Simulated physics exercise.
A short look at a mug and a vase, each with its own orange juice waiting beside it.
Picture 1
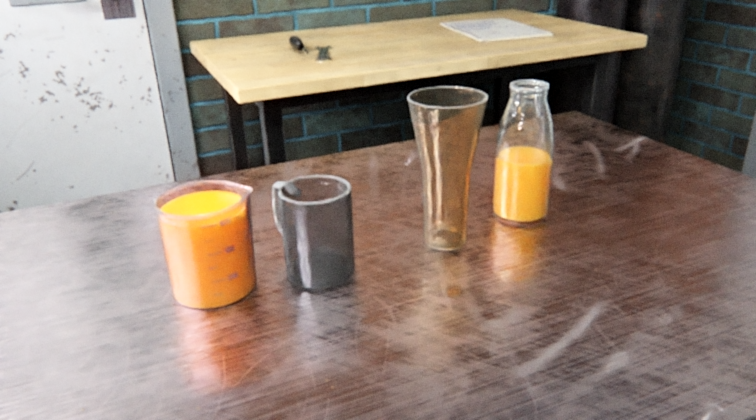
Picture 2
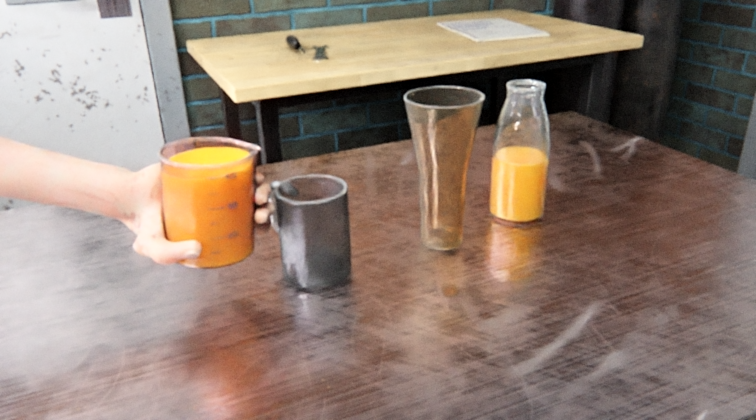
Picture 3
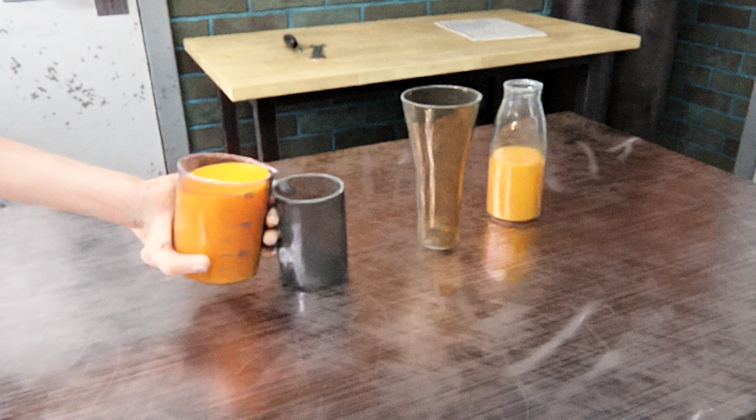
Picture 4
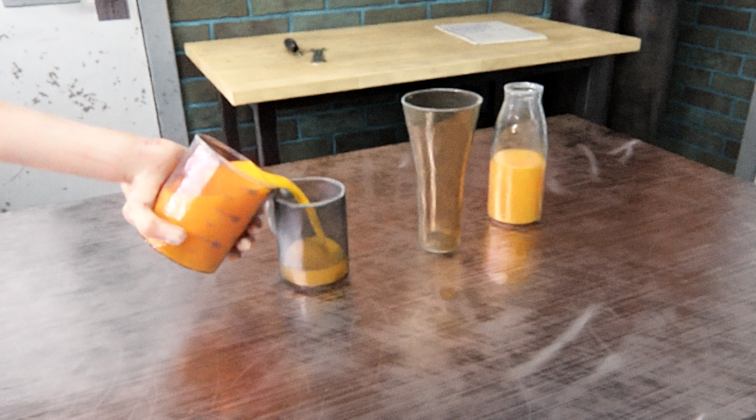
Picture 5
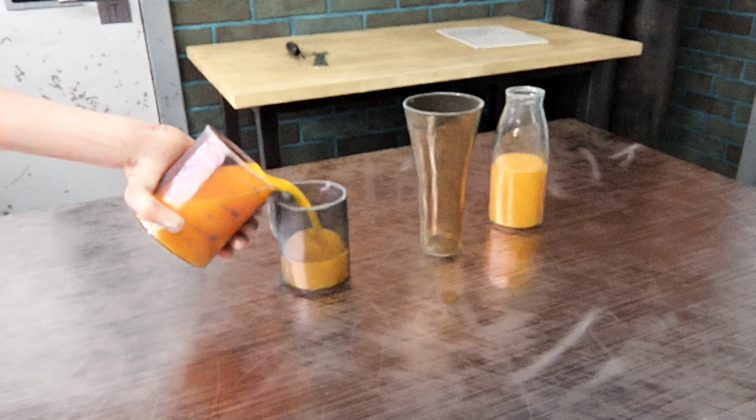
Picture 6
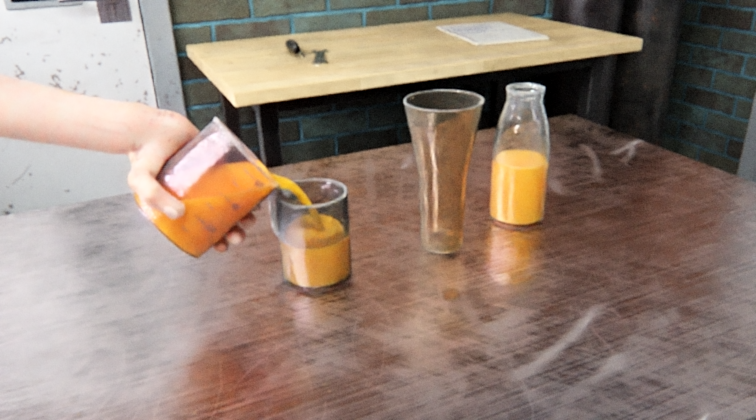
A glossy, scratched dark brown tabletop is seen from slightly above, with a pale wooden bench and a blue brick wall behind, the view shifting barely. A clear beaker nearly full of orange juice, an empty grey-tinted mug, an empty amber-tinted vase and a half-full bottle stand left to right. A hand from the left lifts the beaker, tilts it rightward and pours juice into the mug, whose level rises to about half.
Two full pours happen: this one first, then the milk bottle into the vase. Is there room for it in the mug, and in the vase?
Mug: Not enough room; vase: Room enough.
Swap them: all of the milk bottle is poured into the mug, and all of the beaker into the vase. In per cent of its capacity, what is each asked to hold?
That comes to some 70 per cent for the first, and some 110 per cent for the second.
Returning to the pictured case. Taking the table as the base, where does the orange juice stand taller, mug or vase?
Answer: The vase.
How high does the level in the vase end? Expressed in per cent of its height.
My estimate is 70 percent.
Soon after, the mug is nearly full.
Later, the mug is full to the brim and has run over.
In the end, the mug is full to the brim and has run over; the vase is about two thirds full.
